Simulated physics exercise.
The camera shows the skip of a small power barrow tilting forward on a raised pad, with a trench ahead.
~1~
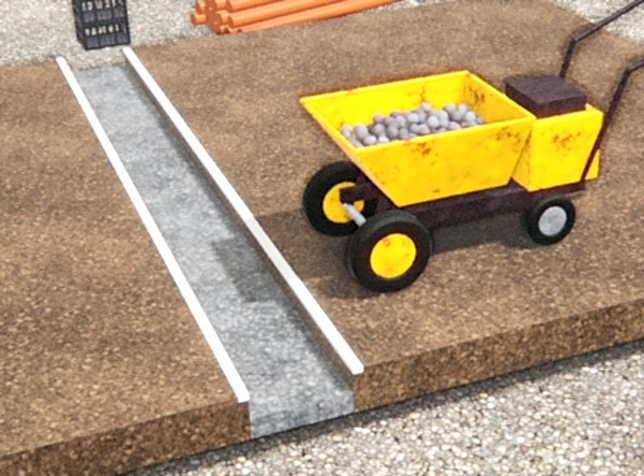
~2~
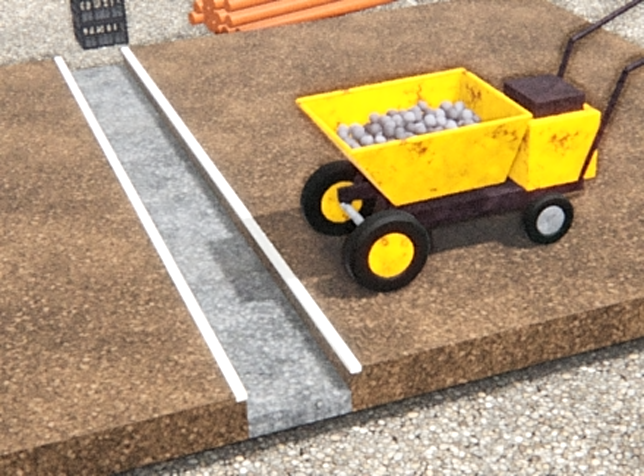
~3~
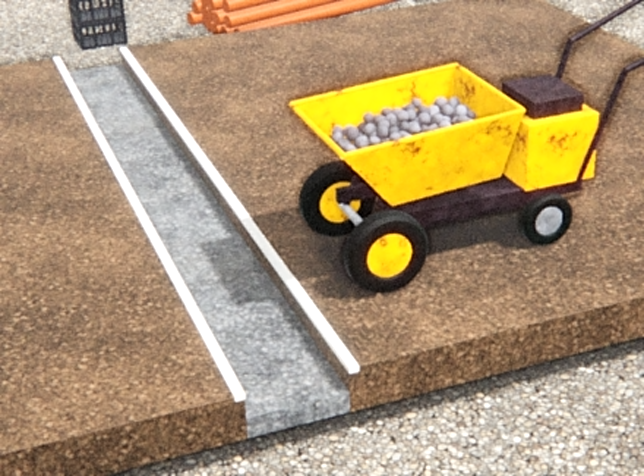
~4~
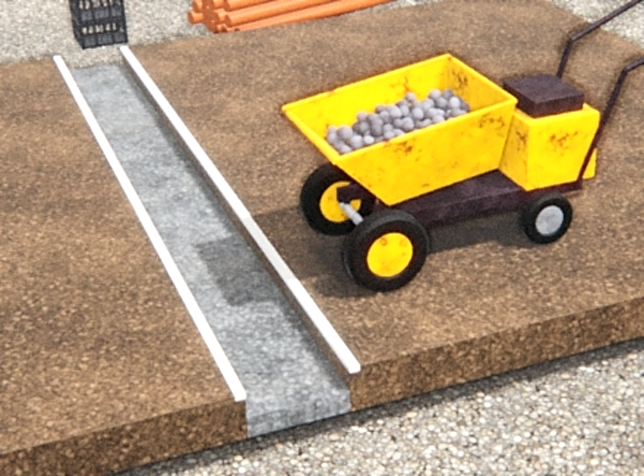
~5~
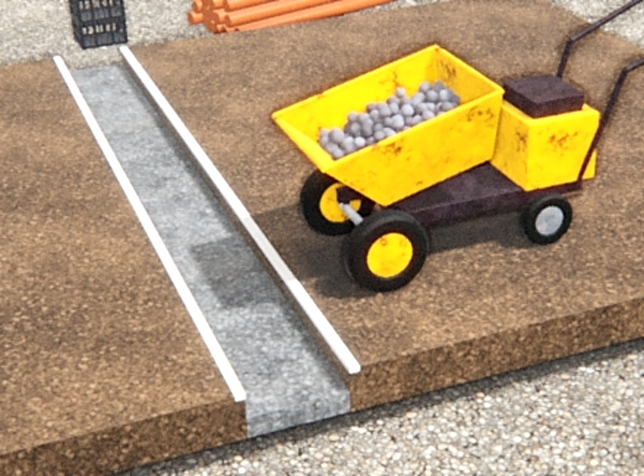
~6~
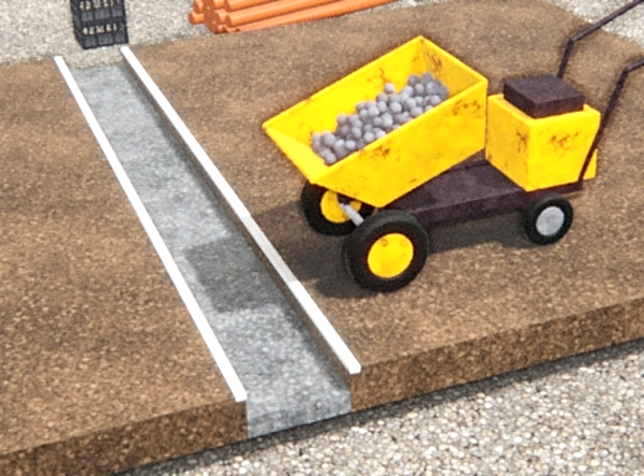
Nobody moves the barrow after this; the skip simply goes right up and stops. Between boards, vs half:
Outside the trench is the minority of the load.
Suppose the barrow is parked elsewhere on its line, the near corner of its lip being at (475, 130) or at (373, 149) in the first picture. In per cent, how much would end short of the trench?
Some 60 % then some 0 %.
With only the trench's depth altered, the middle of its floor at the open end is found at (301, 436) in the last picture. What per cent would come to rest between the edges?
I'd guess about 90 %.
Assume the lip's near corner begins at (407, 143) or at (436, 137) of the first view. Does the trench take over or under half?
To start, the greater share; after that, the greater share.
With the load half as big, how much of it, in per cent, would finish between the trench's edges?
It lands at roughly 90 per cent.
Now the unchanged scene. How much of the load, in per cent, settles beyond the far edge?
Share of load: Near 20 %.
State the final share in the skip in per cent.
0 in a hundred, roughly.
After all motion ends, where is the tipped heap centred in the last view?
I'd say the middle ends up at about (221, 298).
Soon, skip tipped steeply; all in the skip.
A while on, skip tipped right over; most in the skip; about a quarter in or heaped over the trench; a stray few falling.
Towards the end, skip tipped right over; a small part in the skip; about two thirds in or heaped over the trench; about a quarter beyond it.
Finally, skip tipped right over; most in or heaped over the trench; about a quarter beyond it.
